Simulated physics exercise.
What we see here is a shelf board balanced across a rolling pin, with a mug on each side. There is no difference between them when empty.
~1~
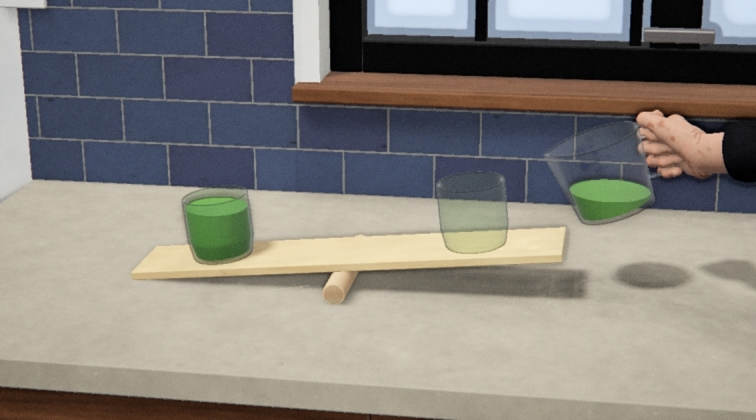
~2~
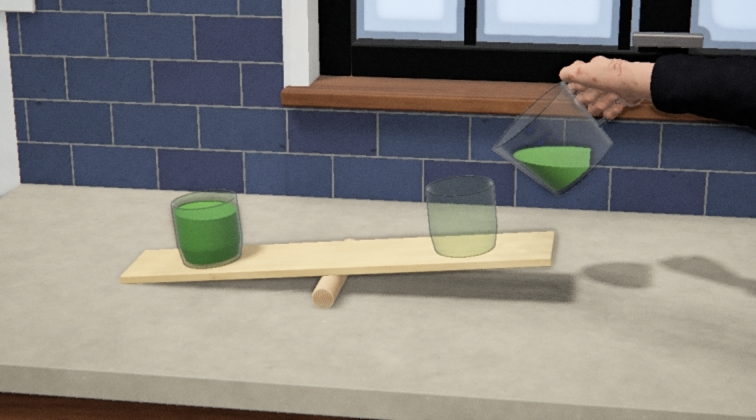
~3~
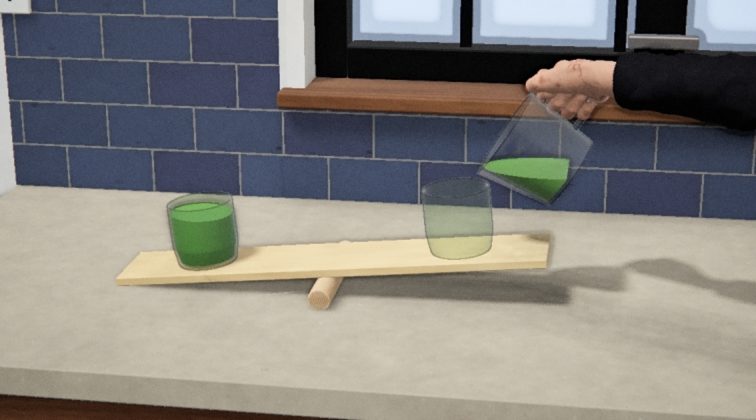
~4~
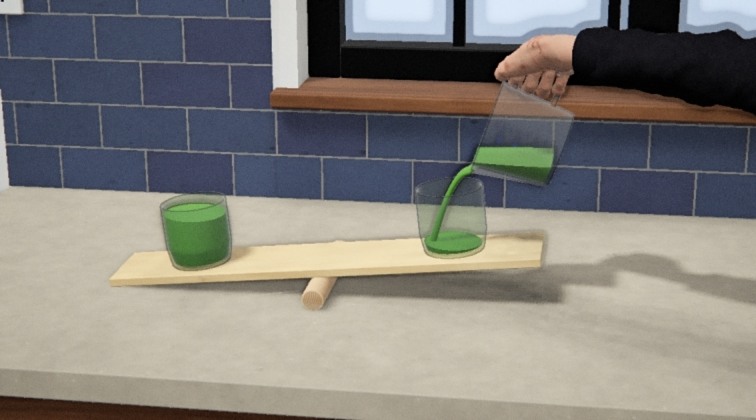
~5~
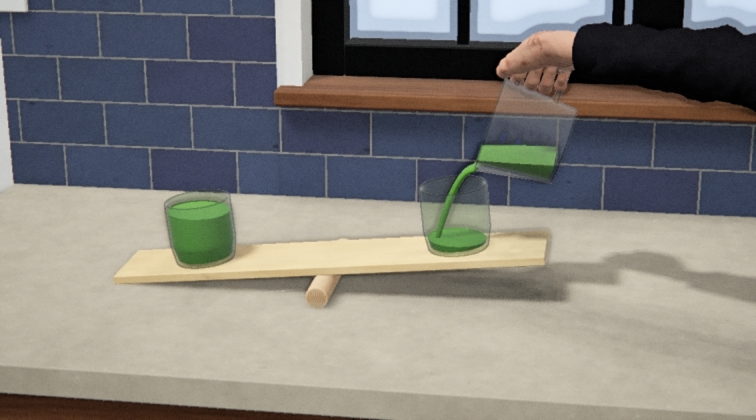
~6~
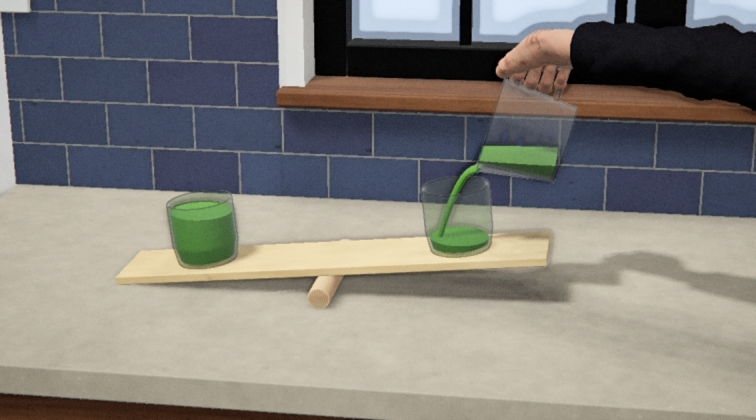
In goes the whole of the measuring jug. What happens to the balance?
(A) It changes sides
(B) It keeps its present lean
It keeps its present lean (B).
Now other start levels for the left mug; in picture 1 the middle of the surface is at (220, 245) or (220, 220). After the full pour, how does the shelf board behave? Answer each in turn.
Try one tilts the other way and try two stays where it is.
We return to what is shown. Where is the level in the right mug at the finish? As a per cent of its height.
Reading: Roughly 35 percent.
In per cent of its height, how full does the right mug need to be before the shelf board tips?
Tipping level: Near 75 per cent.
Soon after, the right mug is about a quarter full; the shelf board leans as before.
Later, the right mug is about a third full; the shelf board leans as before.
In the end, the right mug is about a third full; the shelf board leans as before.
